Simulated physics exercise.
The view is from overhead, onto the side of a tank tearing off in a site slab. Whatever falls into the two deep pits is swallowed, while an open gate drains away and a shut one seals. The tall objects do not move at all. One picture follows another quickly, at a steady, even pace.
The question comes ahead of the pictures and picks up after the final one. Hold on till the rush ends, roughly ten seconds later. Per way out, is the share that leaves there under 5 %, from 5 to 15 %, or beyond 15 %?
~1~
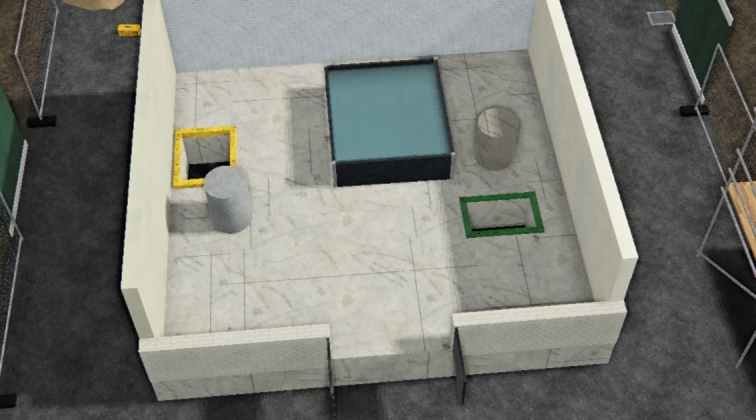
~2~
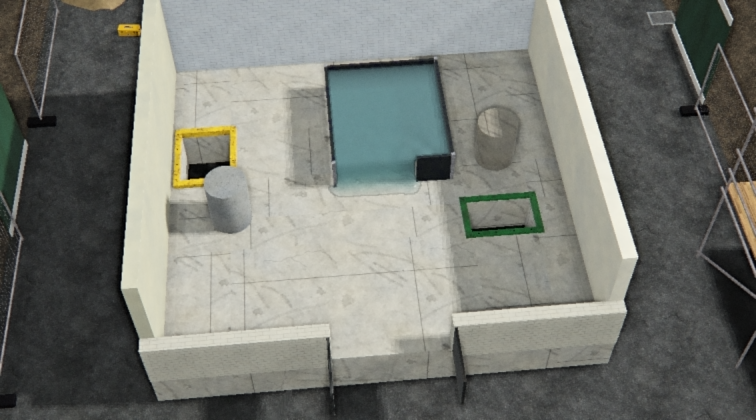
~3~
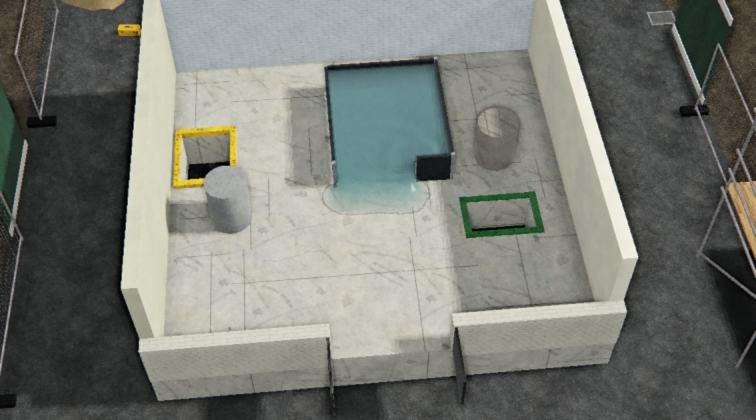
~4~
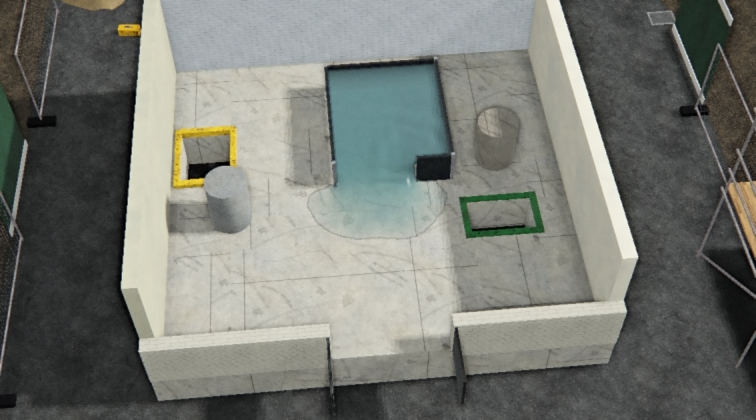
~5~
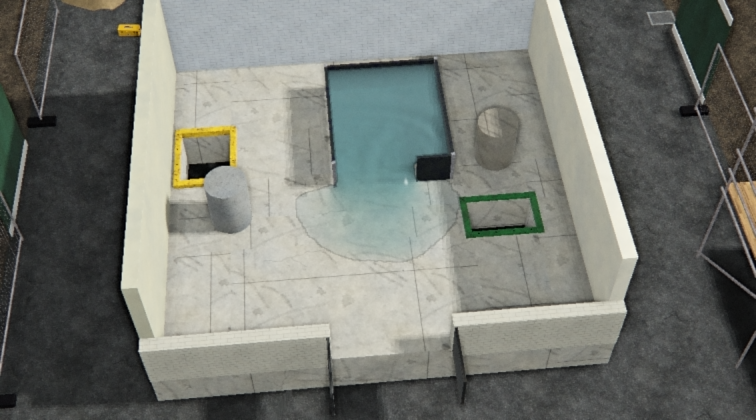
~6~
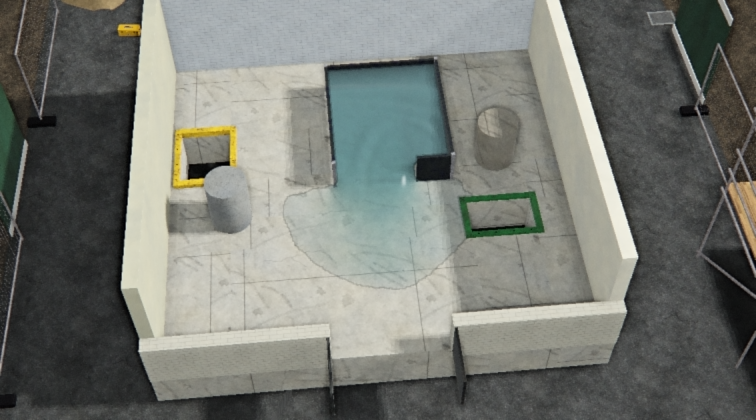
In the end: The gate sees beyond 15 % leave; the green pit sees under 5 % leave; the yellow pit sees under 5 % leave.
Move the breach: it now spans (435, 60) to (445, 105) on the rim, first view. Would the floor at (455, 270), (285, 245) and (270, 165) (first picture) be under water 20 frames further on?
In the order asked: Out of reach, out of reach, out of reach.
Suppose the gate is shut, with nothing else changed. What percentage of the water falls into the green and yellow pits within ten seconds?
Shares in percent: Green 4, yellow 4.
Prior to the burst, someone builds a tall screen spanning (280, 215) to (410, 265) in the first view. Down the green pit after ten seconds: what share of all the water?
Roughly 14 per cent ends up in the green pit.
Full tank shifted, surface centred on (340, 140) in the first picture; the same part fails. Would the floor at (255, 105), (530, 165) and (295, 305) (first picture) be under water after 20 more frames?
In order: Unflooded, then unflooded, then inundated.
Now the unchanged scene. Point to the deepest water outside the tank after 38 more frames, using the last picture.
Around (181, 191).
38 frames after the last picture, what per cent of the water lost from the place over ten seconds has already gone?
About 75 %.
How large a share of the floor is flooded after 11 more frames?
Some 40 per cent.
A moment on, water covers 30 % of the floor; the gate 1 %, the green pit 0 %, the yellow pit 0 %.
Next, water covers 40 % of the floor; the gate 7 %, the green pit 0 %, the yellow pit 0 %.
Then, water covers 45 % of the floor; the gate 17 %, the green pit 0 %, the yellow pit 0 %.
Later, water covers 60 % of the floor; the gate 28 %, the green pit 0 %, the yellow pit 1 %.
In the end, water covers 80 % of the floor; the gate 37 %, the green pit 1 %, the yellow pit 1 %.
